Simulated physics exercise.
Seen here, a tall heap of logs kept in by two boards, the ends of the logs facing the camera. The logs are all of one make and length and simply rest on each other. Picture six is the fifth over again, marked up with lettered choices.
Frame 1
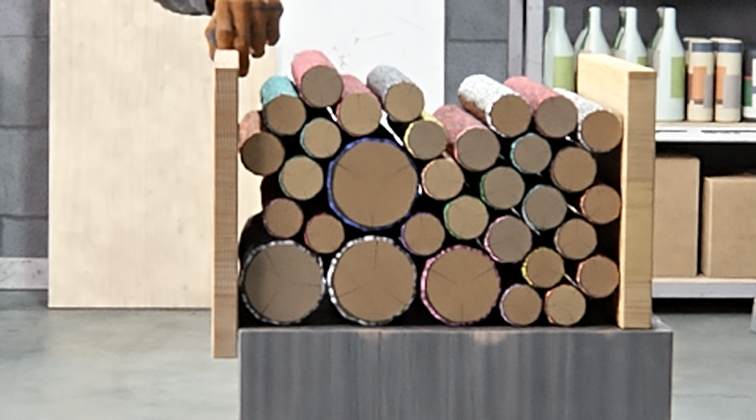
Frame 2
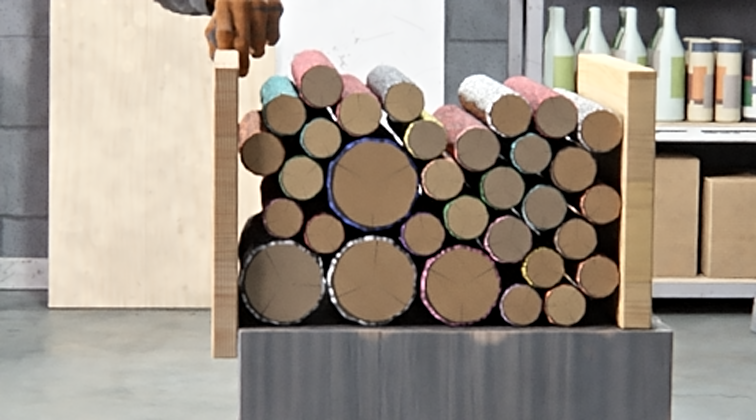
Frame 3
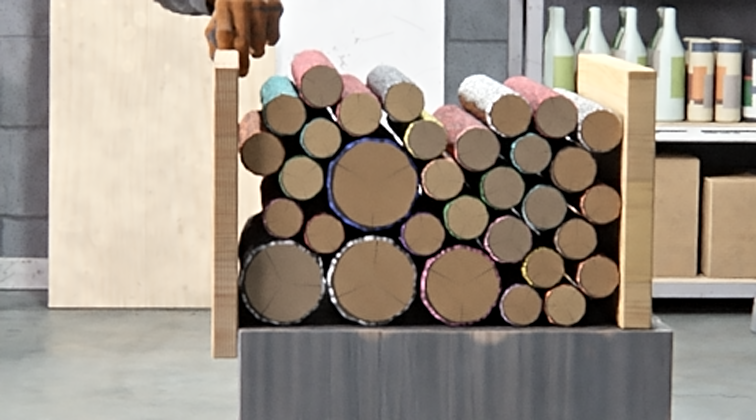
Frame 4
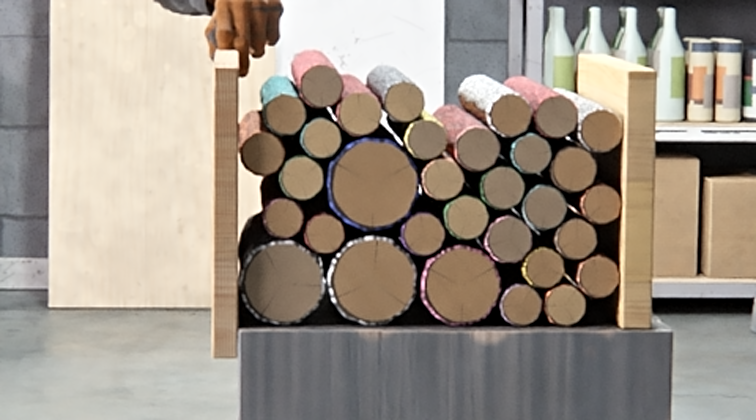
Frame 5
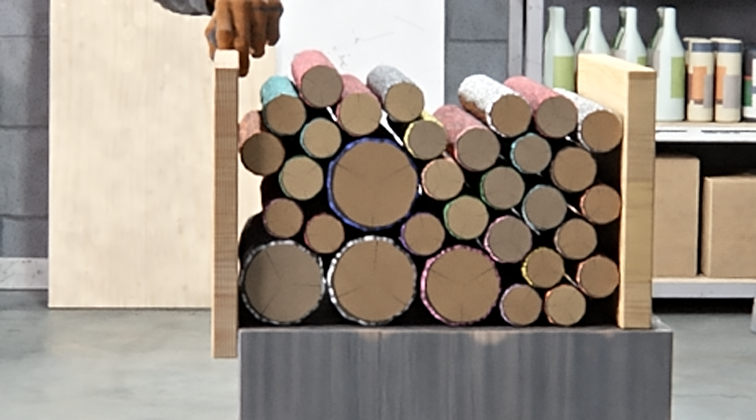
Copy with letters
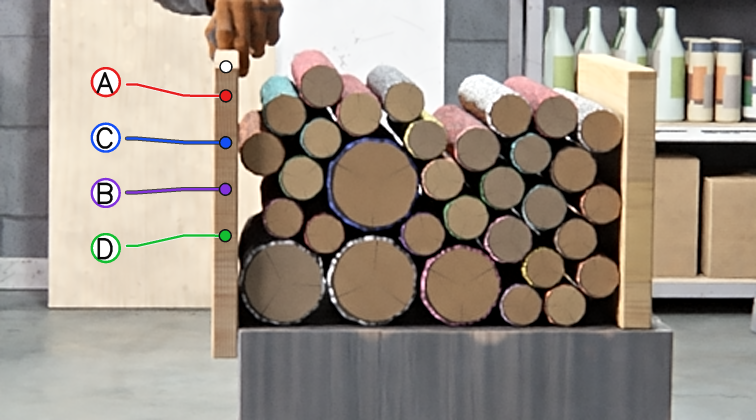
A tall heap of logs with brown ends and pink, teal, white and grey sides sits between two pale upright boards on a dark grey block, seen from the front in a workshop-like room. A hand rests on the left board's top, with a pale panel behind and bottles, jars and boxes on shelves at right. Nothing visibly moves, and the camera stays still.
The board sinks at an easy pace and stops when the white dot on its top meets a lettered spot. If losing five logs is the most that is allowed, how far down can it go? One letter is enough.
Slide it to D.
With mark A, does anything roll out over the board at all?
At A: No.
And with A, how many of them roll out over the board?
It comes to none.
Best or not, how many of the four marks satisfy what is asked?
Four of the four.
On the marked copy, A at (226, 96); B at (226, 189); C at (226, 143); D at (226, 235); the white dot at (226, 67).
Following D. Soon after the start, top of the board (238, 147).
Later, top of the board (238, 234).
In the end, top of the board (238, 234), three out over the board.
As for the rest, A none out over the board; B none out over the board; C none out over the board.
